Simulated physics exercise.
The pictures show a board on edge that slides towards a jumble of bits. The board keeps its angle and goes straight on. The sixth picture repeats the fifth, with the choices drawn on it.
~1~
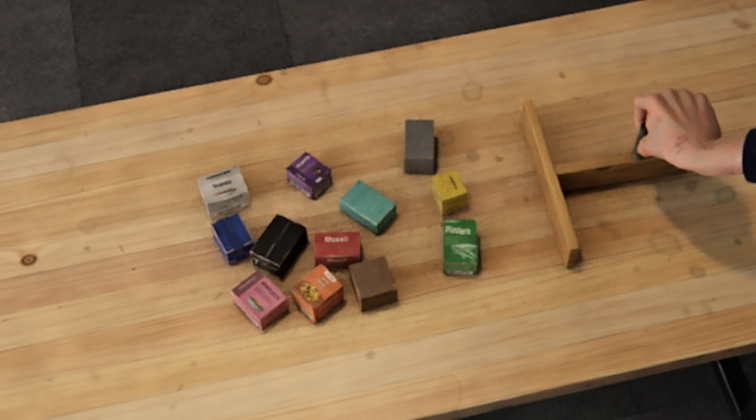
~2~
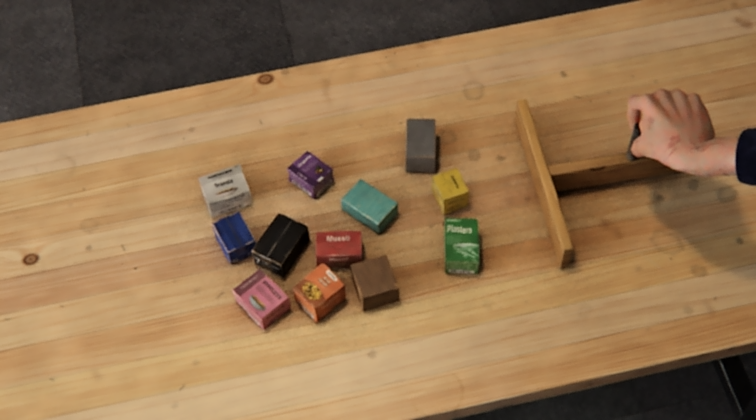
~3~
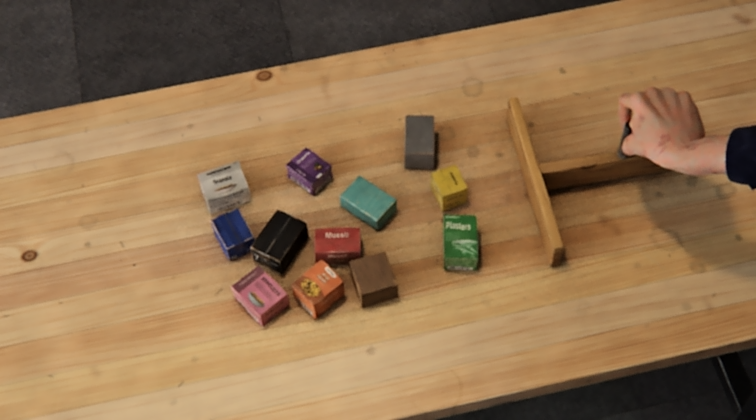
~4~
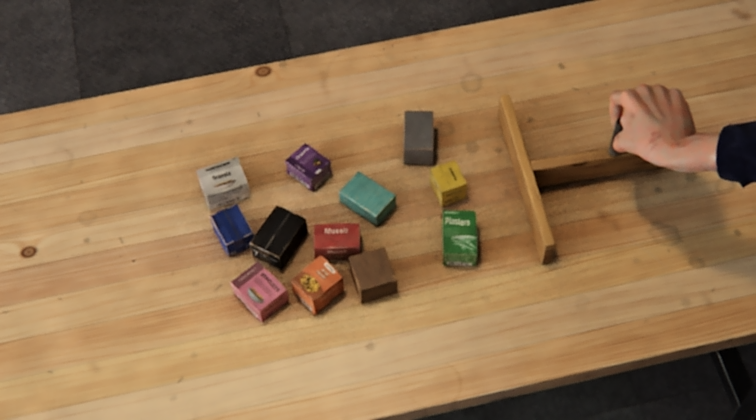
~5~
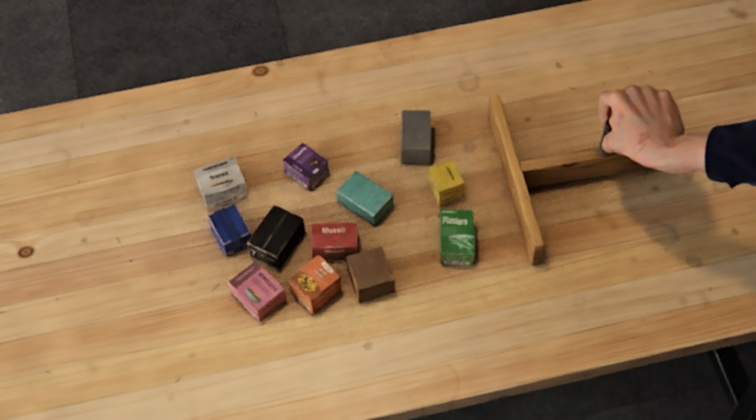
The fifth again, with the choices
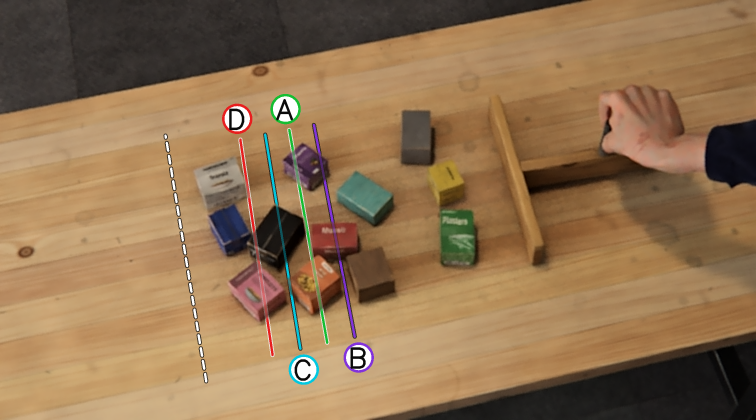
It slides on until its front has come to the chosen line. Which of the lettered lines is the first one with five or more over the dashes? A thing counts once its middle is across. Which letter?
At least to D.
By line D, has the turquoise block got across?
No.
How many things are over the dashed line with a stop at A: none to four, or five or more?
In all, one.
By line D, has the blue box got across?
By then, yes.
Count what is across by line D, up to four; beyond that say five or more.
It has five or more across.
On the marked copy, A at (307, 230); B at (333, 225); C at (282, 236); D at (256, 241); the dashed line at (185, 251).
Following D. Soon after the start, board (425, 186); white packet (221, 183); blue box (231, 230); none across.
Later, board (331, 206); pink box (207, 301); blue box (206, 227); none across.
In the end, board (256, 221); pink box (129, 317); blue box (137, 230); five across.
As for the rest, A gets only one across; B gets none across; C gets only two across.
